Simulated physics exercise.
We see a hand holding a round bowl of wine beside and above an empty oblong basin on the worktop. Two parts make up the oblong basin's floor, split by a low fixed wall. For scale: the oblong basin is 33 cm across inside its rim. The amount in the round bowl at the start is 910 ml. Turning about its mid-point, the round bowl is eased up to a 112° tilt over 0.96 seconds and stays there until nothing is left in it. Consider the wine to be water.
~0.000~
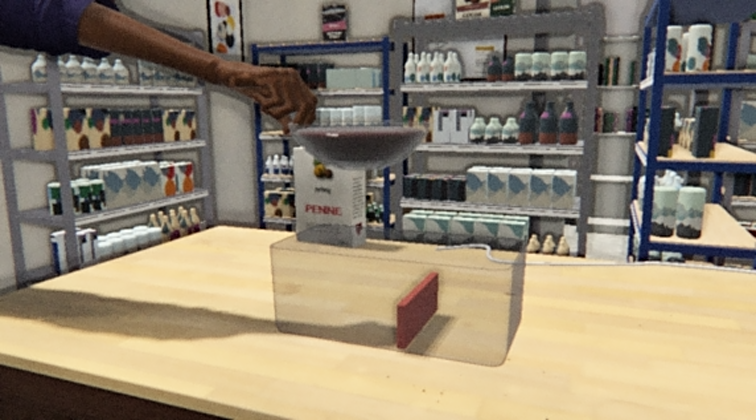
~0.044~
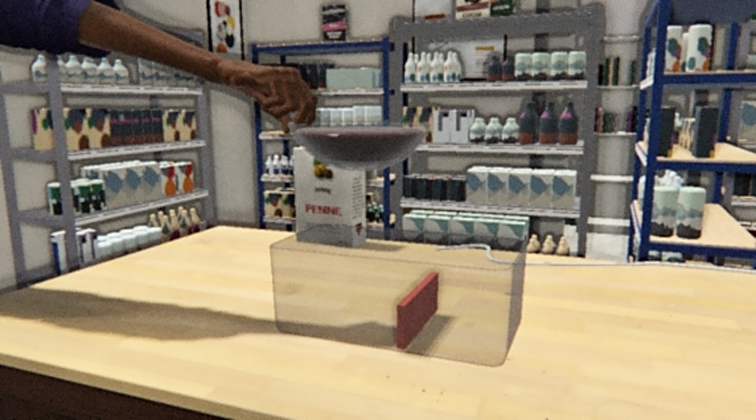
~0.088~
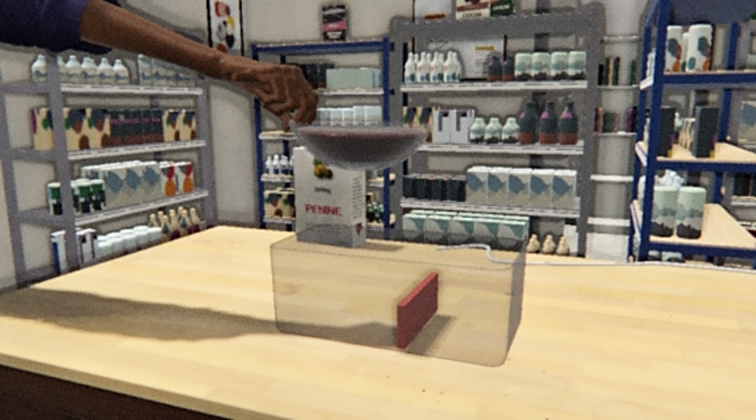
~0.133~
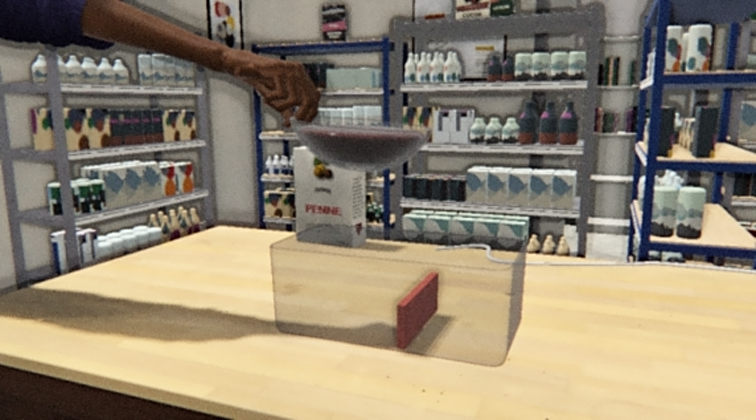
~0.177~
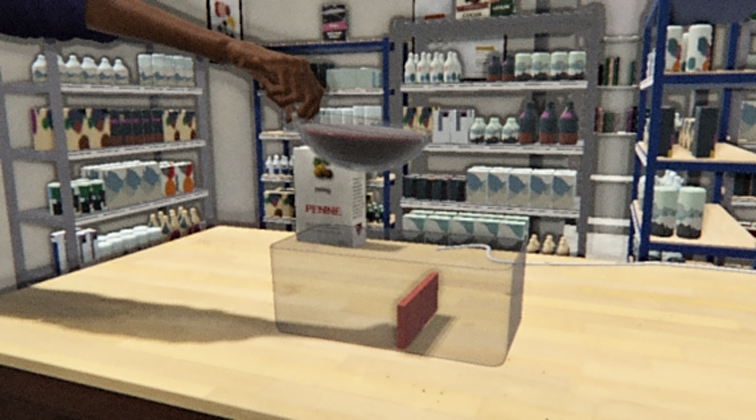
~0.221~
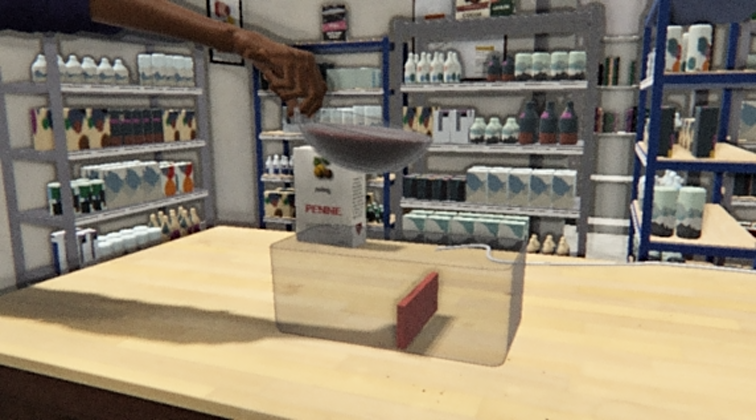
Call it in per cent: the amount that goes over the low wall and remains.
I would put it at about 82 per cent.
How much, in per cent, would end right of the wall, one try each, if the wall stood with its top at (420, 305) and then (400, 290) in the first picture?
Respectively 55 and 85 %.
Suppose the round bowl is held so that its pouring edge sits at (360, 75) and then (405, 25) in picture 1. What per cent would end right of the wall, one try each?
30 per cent first, 75 per cent second.
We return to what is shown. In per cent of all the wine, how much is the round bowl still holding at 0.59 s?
Still held: Roughly 10 % of the total.
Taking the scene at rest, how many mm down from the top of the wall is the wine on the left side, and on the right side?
The left comes to roughly 58 mm and the right to roughly 24 mm.
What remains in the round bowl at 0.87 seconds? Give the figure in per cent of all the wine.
0 in a hundred, give or take.
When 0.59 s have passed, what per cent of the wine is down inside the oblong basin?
54 %, give or take.
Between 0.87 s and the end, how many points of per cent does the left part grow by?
That is roughly 4 in a hundred of the whole.
After 0.59 s the tilt is 76° and 10 per cent is still to pour, 0 is left of the wall and 53 right of it.
After 0.87 s the tilt is 109° and 0 per cent is still to pour, 10 is left of the wall and 84 right of it.
After 1.15 s the tilt is 112° and 0 per cent is still to pour, 14 is left of the wall and 82 right of it.
After 1.46 s the tilt is 112° and 0 per cent is still to pour, 14 is left of the wall and 82 right of it.
In the end 14 per cent lies left of the wall, 82 right of it and 4 outside.
